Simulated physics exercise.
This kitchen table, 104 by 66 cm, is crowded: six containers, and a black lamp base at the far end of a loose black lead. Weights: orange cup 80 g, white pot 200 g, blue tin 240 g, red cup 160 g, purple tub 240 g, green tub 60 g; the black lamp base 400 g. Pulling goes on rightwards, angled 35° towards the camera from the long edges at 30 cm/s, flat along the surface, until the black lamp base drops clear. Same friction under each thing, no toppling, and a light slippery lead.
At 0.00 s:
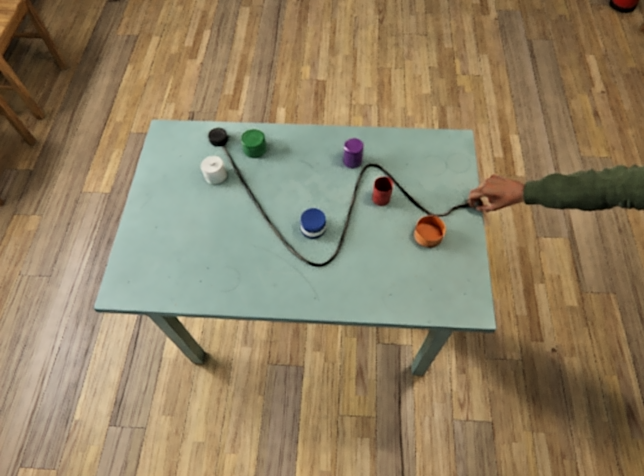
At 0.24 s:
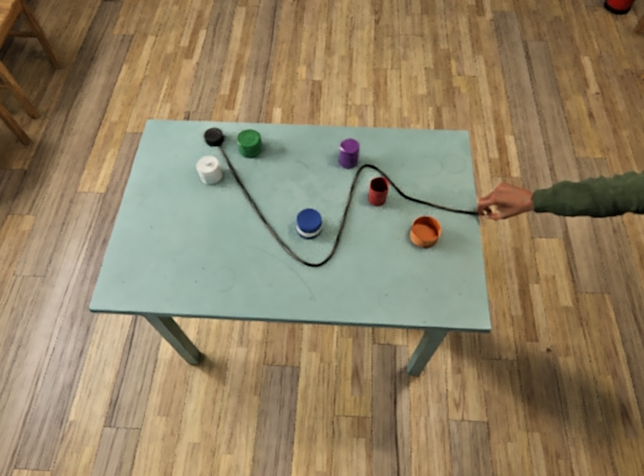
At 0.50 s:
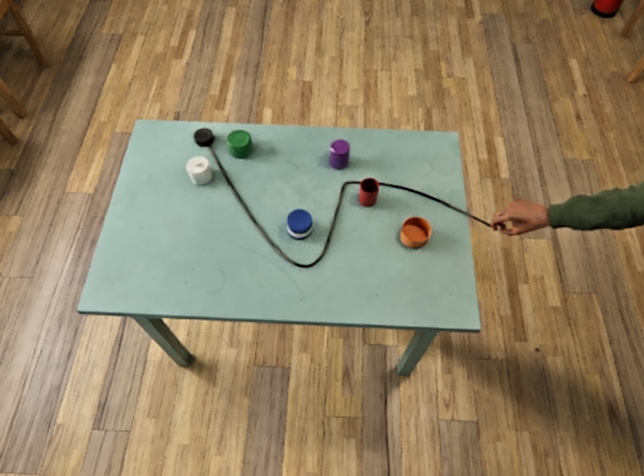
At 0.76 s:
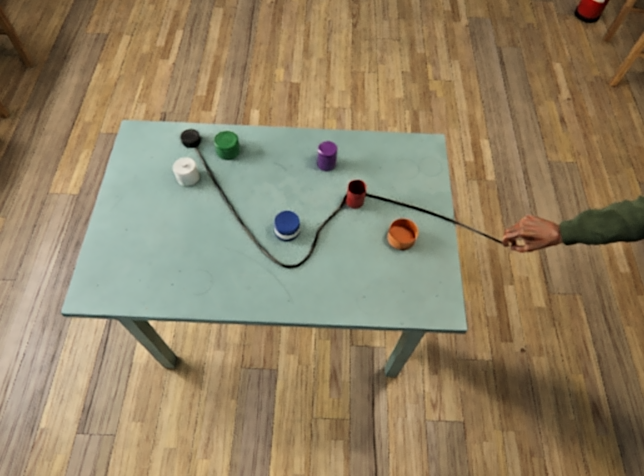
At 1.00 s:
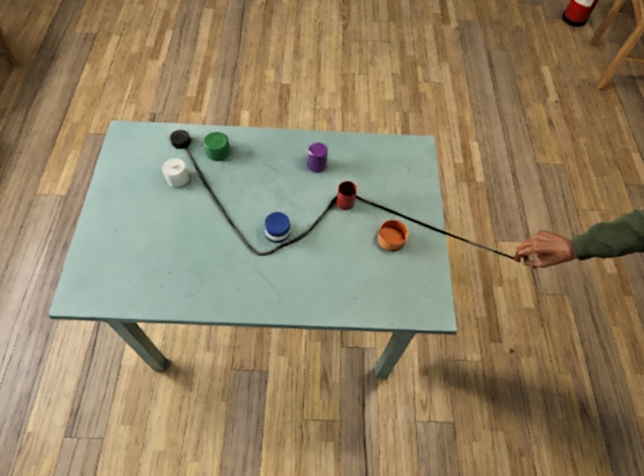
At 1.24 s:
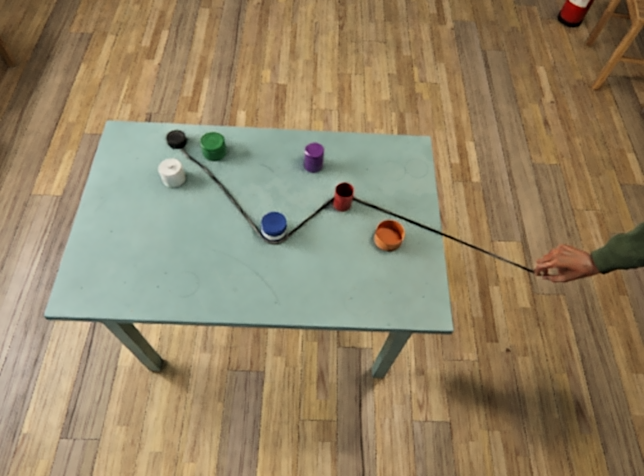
A hand in a green sleeve holds the end of a black cord at the right of a pale green table on a wood-plank floor, seen from above. Around the winding cord stand white, green, blue, purple, red and orange containers, with a small black round object at the far left. The hand pulls rightwards and nearer, drawing the cord taut around the red and blue containers, as the view shifts slightly right.
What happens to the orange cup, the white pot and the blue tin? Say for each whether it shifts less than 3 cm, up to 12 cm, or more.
Result: Orange cup creeps a fair way, white pot hardly moves, blue tin reaches the top band.
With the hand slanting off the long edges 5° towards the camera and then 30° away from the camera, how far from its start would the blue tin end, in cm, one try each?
In turn about 22 cm, 28 cm.
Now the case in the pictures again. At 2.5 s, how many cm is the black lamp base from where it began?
Some 16 cm.
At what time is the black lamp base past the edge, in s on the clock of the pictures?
At about 5.0 s.
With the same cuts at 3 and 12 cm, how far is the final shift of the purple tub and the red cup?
The purple tub hardly moves, the red cup gets dragged far.
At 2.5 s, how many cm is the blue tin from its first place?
About 14 cm.
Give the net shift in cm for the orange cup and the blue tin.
Roughly 9 cm, 16 cm.
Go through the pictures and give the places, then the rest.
The first frame shows lamp base (217, 134); orange cup (431, 228); white pot (211, 162); blue tin (313, 218); lead through (400, 187) (350, 209) (292, 250) (245, 184); 0 cm pulled.
The second frame shows lead through (364, 166) (288, 250); 4 cm pulled.
The third frame shows lead through (367, 183) (278, 251); 12 cm pulled.
The fourth frame shows lead through (375, 197) (266, 253); 20 cm pulled.
The fifth frame shows lead through (386, 209) (257, 253); 27 cm pulled.
The sixth frame shows lamp base (176, 137); orange cup (391, 232); white pot (169, 165); blue tin (274, 222); lead through (449, 237) (352, 197) (270, 243) (216, 181); 34 cm pulled.
By 2.5 s the black lamp base has slid 16 cm, and the shifts are, blue tin 15 cm, red cup 14 cm, orange cup 7 cm, green tub 4 cm.
By 3.5 s the black lamp base has slid 46 cm, and the shifts are, blue tin 16 cm, red cup 14 cm, orange cup 7 cm, green tub 4 cm.
By 4.5 s the black lamp base has slid 76 cm, and the shifts are, red cup 17 cm, blue tin 16 cm, orange cup 9 cm, green tub 4 cm.
By 5.3 s the black lamp base is off the top, and the shifts are, red cup 17 cm, blue tin 16 cm at (308, 183), orange cup 9 cm at (394, 261), green tub 4 cm, white pot 0 cm at (169, 165).
